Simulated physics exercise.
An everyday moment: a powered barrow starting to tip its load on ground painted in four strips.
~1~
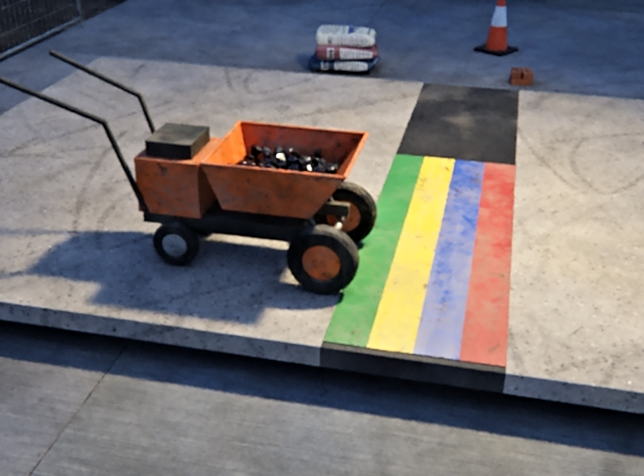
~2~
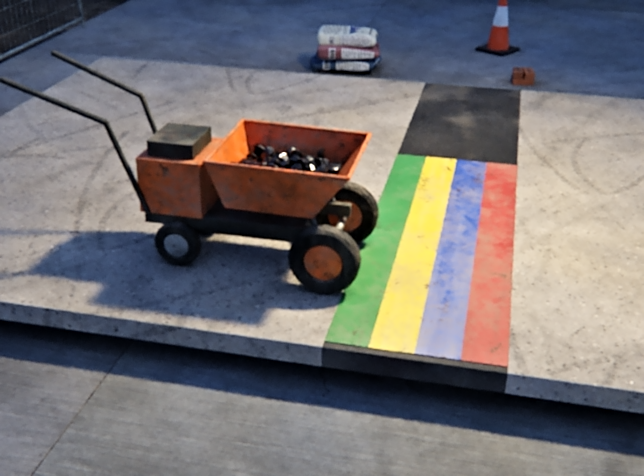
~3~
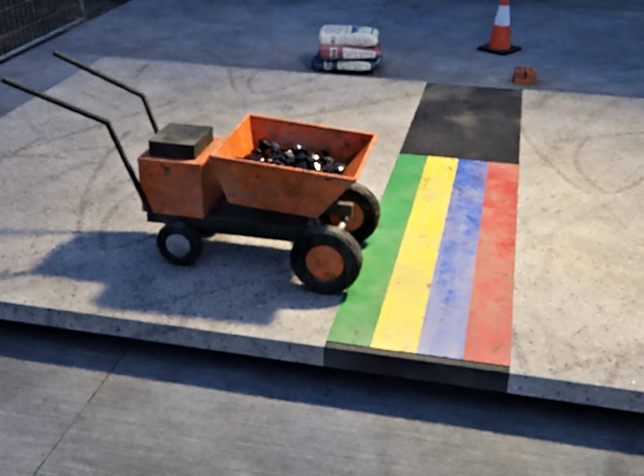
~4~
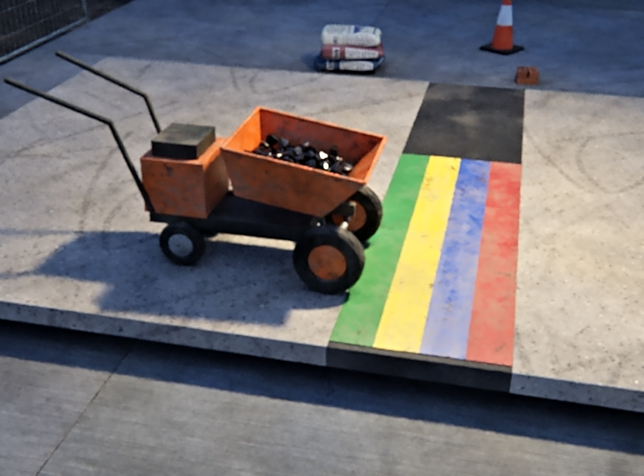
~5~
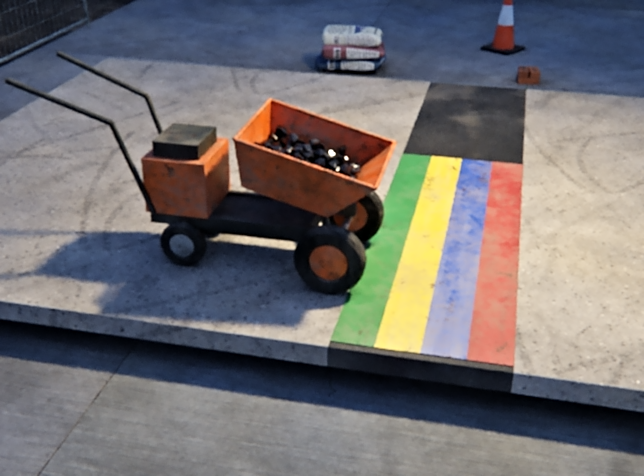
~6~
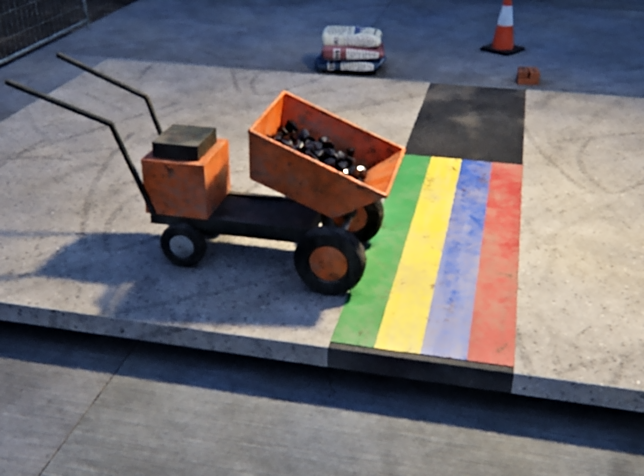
On a concrete slab painted with green, yellow, blue and red strips, an orange powered barrow stands with its skip of dark lumps level, then the skip rises at the back and tilts clearly forward to the right.
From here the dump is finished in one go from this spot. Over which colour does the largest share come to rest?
The blue one gets the largest share.
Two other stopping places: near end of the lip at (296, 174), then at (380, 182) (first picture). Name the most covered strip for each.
One: The strip in yellow. Two: That red strip.
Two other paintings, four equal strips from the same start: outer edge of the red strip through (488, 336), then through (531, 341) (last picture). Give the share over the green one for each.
In turn 0 and 0 in a hundred.
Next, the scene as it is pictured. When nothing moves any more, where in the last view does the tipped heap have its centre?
Around (469, 275).
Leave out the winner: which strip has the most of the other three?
It is red.
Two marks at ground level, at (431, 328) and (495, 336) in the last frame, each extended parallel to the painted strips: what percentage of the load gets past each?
About 80 and 30 per cent.
Just after the last frame, skip tipped steeply; every one in the skip.
A moment on, skip tipped right over; roughly two thirds in the skip; just a few over the yellow strip; roughly a quarter over the blue strip; about a tenth over the red strip.
Further on, skip tipped right over; just a few in the skip; about a tenth over the yellow strip; roughly half over the blue strip; roughly a third over the red strip; about a tenth off the paint.
When it is over, skip tipped right over; not one over the green strip; about a tenth over the yellow strip; roughly half over the blue strip; roughly a third over the red strip; about a tenth off the paint.
